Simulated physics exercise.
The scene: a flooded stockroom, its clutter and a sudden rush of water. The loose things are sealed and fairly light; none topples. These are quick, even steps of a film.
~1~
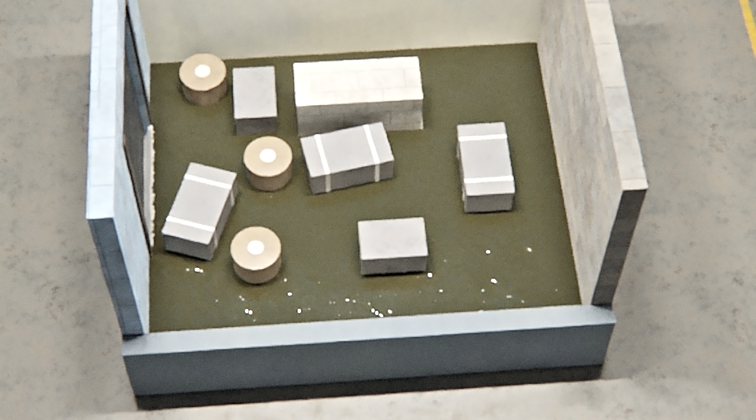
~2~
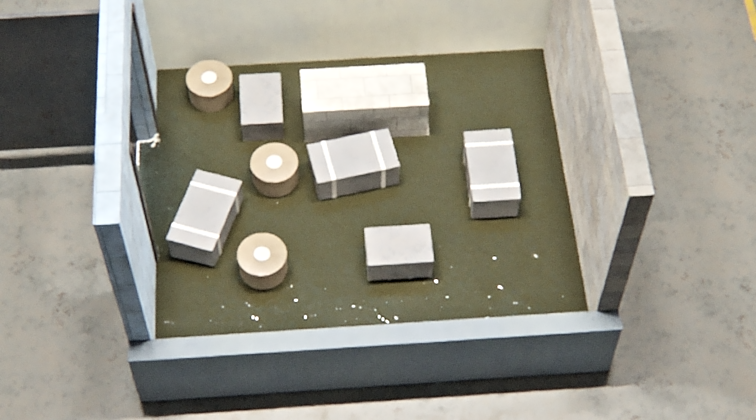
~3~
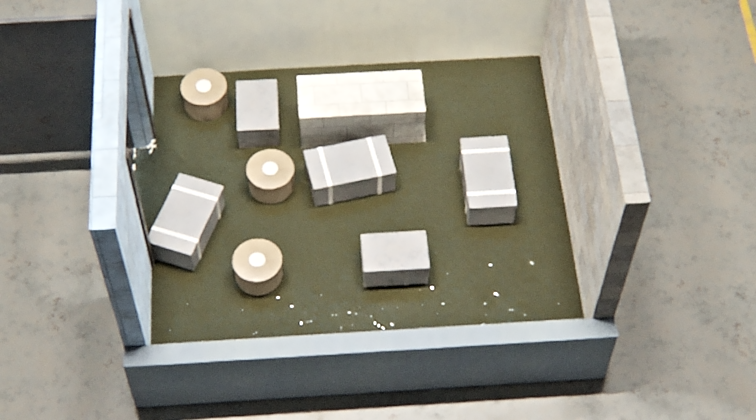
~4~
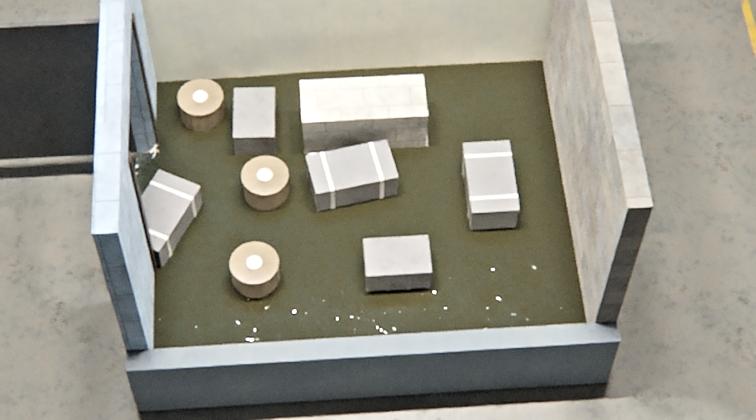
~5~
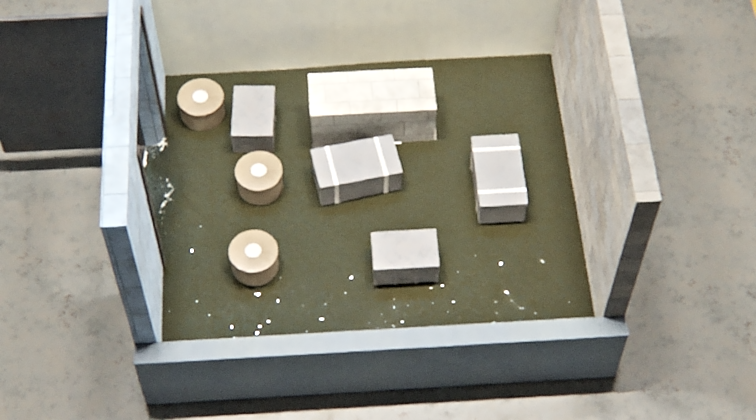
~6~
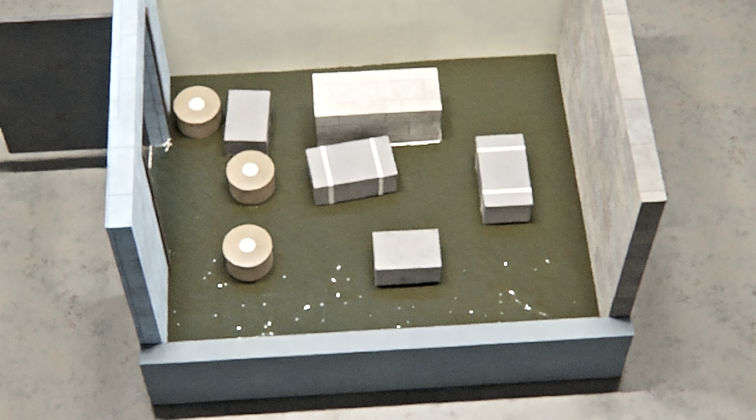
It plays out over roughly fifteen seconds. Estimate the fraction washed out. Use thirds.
It is two thirds or more.
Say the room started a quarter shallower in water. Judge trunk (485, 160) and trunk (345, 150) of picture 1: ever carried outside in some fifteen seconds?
In turn: Kept in, yes.
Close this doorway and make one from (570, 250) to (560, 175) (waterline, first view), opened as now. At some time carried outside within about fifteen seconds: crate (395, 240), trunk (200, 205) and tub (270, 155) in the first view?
In that order: Washed out, still in, stays.
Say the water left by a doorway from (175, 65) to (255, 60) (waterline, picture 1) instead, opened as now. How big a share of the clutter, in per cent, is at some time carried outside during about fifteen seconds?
I make it 40 per cent.
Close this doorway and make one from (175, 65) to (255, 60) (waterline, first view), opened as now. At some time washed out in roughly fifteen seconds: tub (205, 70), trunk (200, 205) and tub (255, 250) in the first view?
In turn: Out, inside, stays.
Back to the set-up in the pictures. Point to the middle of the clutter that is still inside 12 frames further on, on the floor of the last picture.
Near (368, 237).
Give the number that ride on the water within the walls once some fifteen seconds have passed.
It comes to 0.
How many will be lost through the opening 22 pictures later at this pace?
That makes 6.
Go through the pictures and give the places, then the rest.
The first picture shows a tub at (268, 156) floats; a tub at (203, 72), afloat; 0 of 8 have shifted.
The second picture shows a tub at (274, 162), afloat; a tub at (209, 78) floats; 0 of 8 have shifted.
The third picture shows a tub at (270, 169), afloat; a tub at (204, 86) floats, close to its start; 1 of 8 have shifted.
The fourth picture shows a tub at (265, 175) floats, close to its start; a tub at (200, 97), afloat, close to its start; 5 of 8 have shifted.
The fifth picture shows a tub at (259, 171), afloat, close to its start; a tub at (200, 97), afloat, close to its start; 5 of 8 have shifted.
The sixth picture shows a tub at (250, 170) floats, a stride from its start; a tub at (197, 105), afloat, a stride from its start; 6 of 8 have shifted.
A moment on, 1 of 8 are out; 7 afloat.
Next, 6 of 8 are out; 2 afloat.
Later, 6 of 8 are out; 2 afloat.
In the end, 7 of 8 are out; 0 afloat.
